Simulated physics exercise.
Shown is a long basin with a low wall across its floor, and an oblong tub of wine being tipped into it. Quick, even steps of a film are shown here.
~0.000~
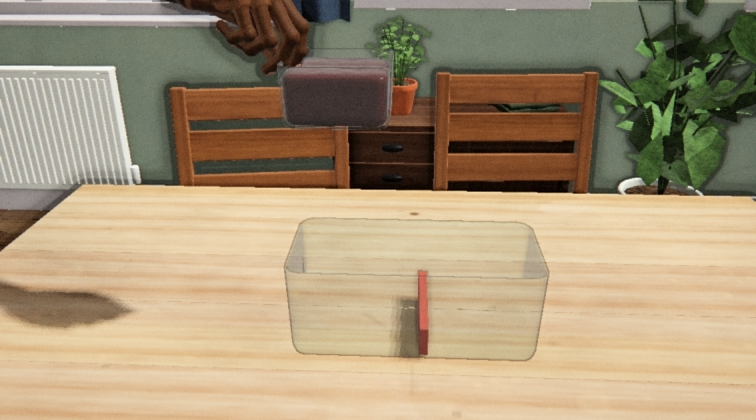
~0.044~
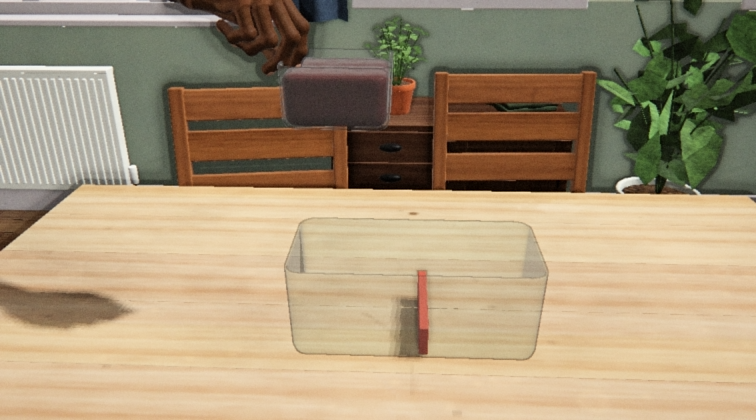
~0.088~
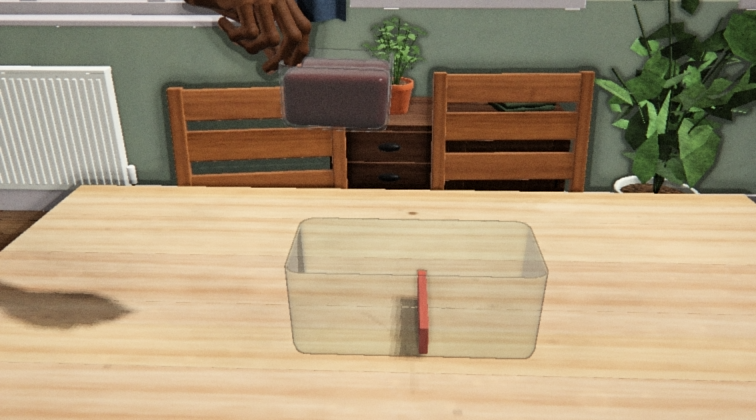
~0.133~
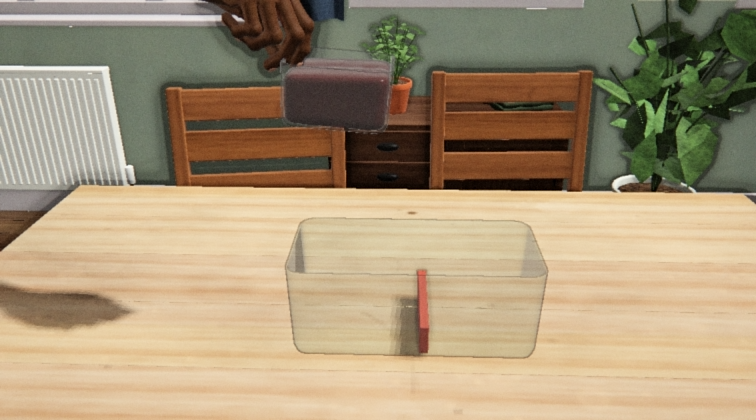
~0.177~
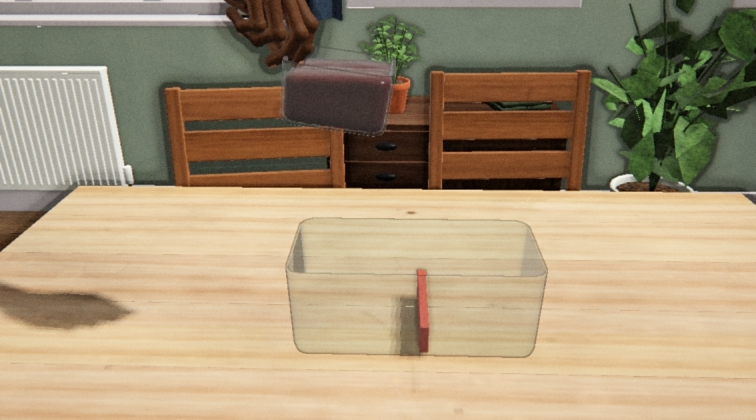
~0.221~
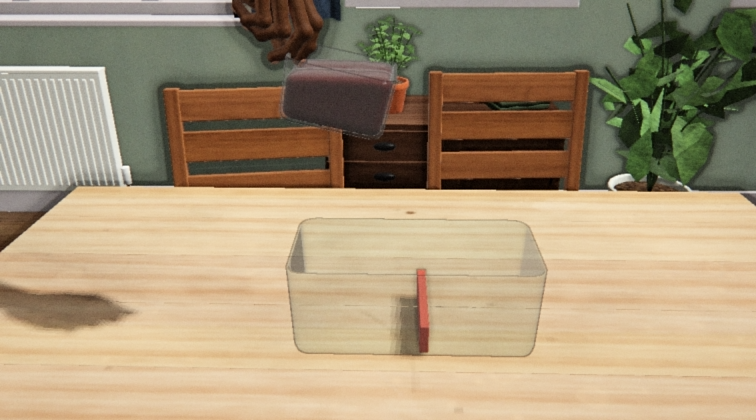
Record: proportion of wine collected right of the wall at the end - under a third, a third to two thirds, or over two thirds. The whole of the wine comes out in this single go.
Proportion recorded: Over two thirds.
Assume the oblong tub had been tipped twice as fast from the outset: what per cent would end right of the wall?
Close to 70 per cent.
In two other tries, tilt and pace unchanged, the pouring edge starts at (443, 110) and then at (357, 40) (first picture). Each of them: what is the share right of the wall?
About 90 per cent, then about 65 per cent.
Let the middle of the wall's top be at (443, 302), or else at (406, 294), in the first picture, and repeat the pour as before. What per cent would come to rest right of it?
Around 65 percent in try one and around 90 percent in try two.
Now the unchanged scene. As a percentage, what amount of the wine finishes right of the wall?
Close to 80 in a hundred.
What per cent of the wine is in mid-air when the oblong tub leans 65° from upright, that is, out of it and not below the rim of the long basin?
Airborne fraction: Approx. 40 %.
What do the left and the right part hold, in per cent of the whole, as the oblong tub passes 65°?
About 0 per cent left, 5 per cent right.
A moment on, the oblong tub is tipped part way and 54 per cent is still to pour, 1 is left of the wall and 6 right of it.
Next, the oblong tub is tipped on its side and 14 per cent is still to pour, 2 is left of the wall and 67 right of it.
Then the oblong tub is tipped on its side and 3 per cent is still to pour, 13 is left of the wall and 78 right of it.
Later the oblong tub is tipped on its side and 1 per cent is still to pour, 17 is left of the wall and 79 right of it.
At rest 19 per cent lies left of the wall, 79 right of it and 2 outside.
